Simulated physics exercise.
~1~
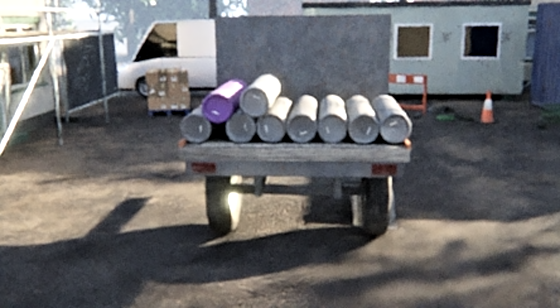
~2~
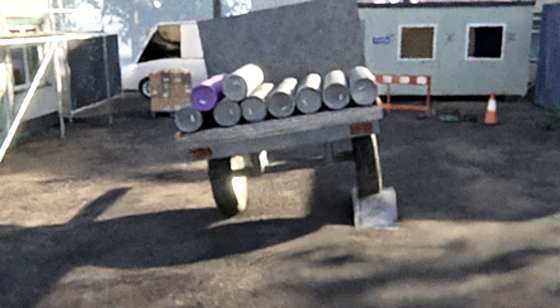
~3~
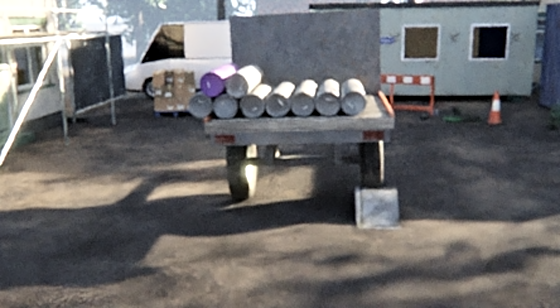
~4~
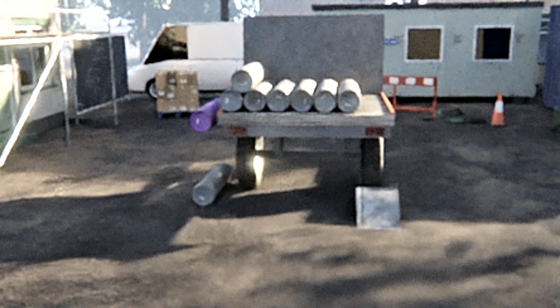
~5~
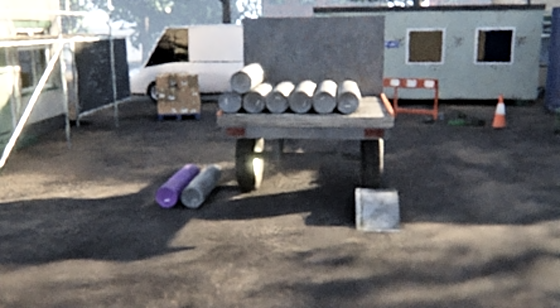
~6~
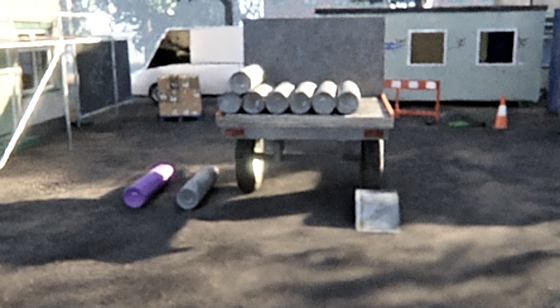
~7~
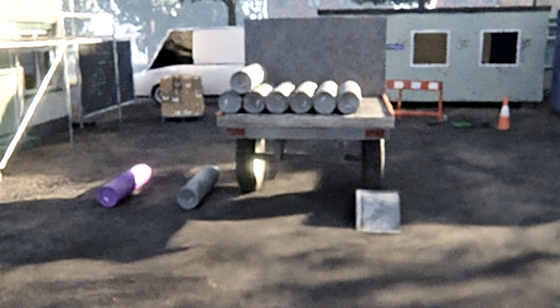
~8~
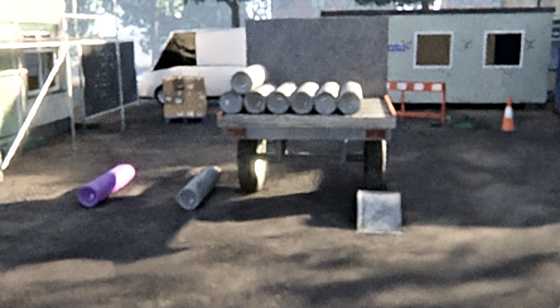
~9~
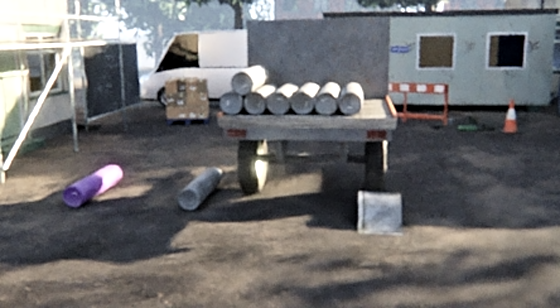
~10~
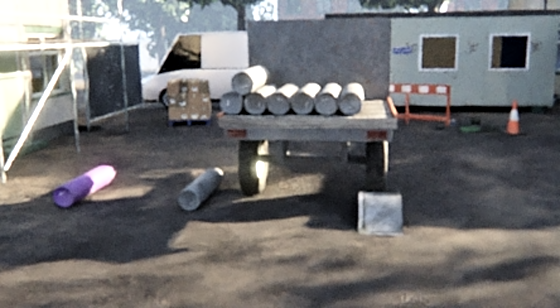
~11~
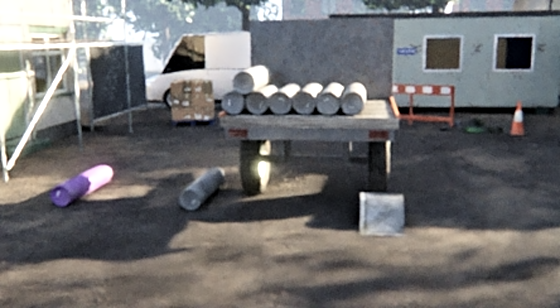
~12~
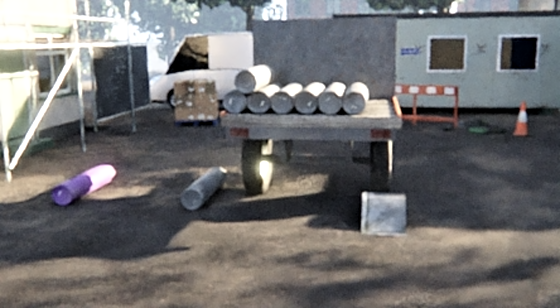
A flat trailer stacked with grey cylinders and one purple one, their ends towards us, is seen from behind in a dirt yard, with a white van, brown boxes, a pale cabin and an orange cone beyond. Its right side lifts over a pale block, tilting the deck to the left, then drops back level. The purple cylinder rides up at the left, and a grey one falls to the ground. The purple one follows over the left edge, lands beside it and rolls further left. It slows and lies still, the grey one nearer the wheel, while the rest stay aboard.
